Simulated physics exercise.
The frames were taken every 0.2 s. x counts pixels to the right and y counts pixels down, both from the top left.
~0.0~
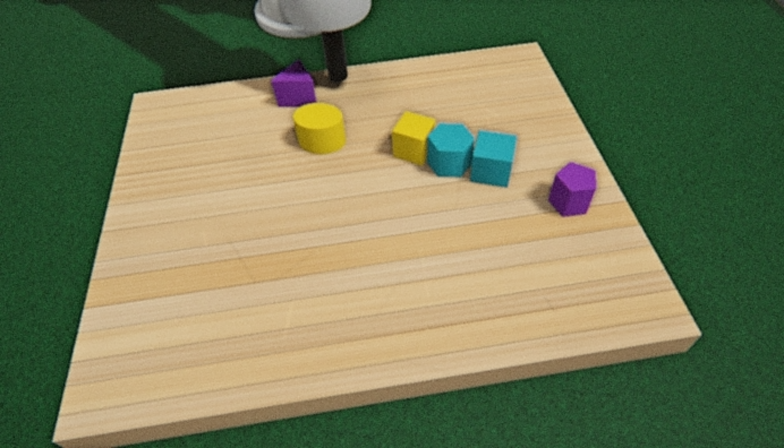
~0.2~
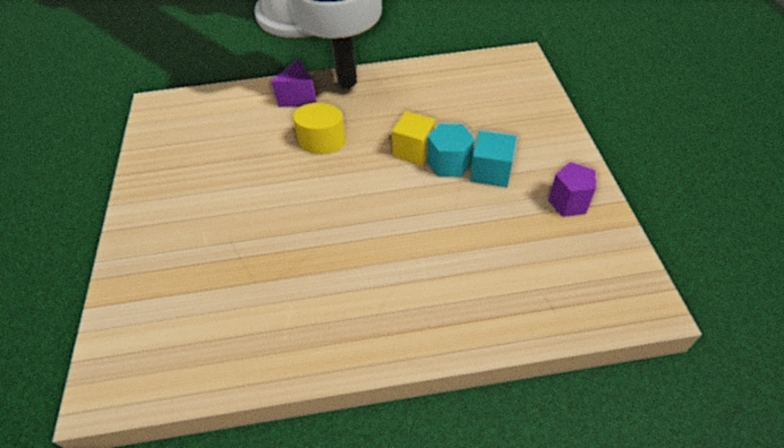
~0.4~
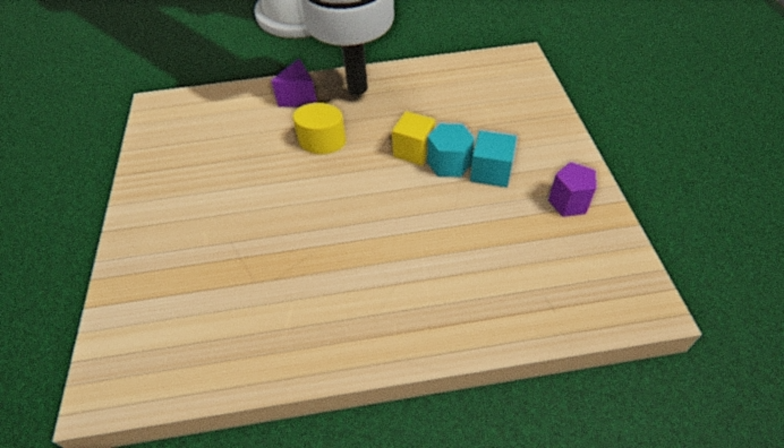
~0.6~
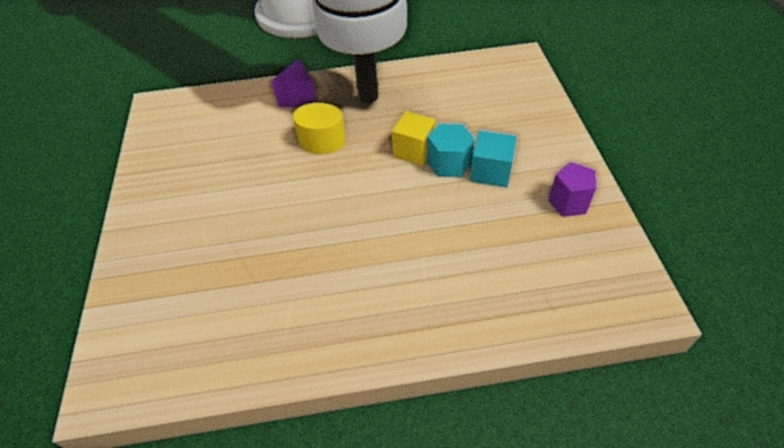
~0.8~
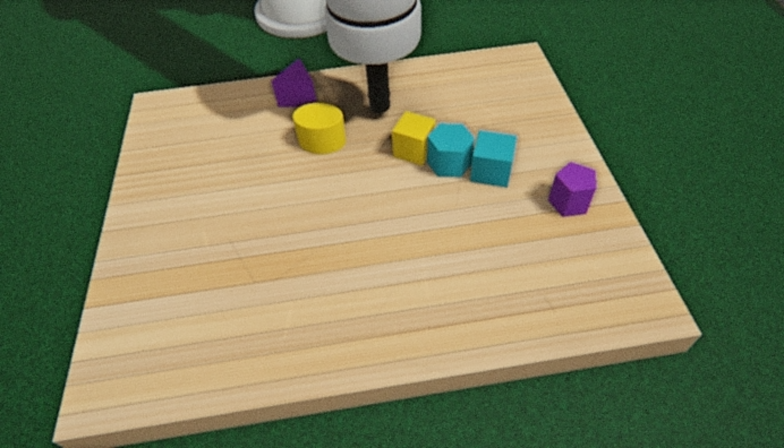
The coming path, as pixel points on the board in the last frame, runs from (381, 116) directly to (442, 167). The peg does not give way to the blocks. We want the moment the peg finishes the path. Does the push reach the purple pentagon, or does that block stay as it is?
Same place.
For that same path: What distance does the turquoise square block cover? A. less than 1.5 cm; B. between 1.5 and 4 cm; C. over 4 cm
The correct letter is B.
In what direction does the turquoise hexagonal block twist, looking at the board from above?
Viewed from the top, it goes anticlockwise.
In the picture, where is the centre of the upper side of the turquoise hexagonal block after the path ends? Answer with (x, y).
Just about (474, 155).
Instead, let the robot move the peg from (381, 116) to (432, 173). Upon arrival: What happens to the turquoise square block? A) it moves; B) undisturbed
Correct choice: A.
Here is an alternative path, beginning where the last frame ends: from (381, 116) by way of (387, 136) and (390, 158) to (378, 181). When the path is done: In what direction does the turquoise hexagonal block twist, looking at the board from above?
Short answer: Counterclockwise.
On the path given first. One third of the way, peg at (399, 124); nothing pushed yet.
Two thirds of the way, peg at (420, 141); yellow square block at (425, 144), turned 30° clockwise; turquoise hexagonal block at (471, 153), turned 30° anticlockwise; turquoise square block at (513, 151).
At the end, peg at (442, 159); yellow square block at (429, 159), turned 80° clockwise; turquoise hexagonal block at (474, 155), turned 30° anticlockwise; turquoise square block at (516, 151), turned 10° anticlockwise; purple pentagon unmoved.
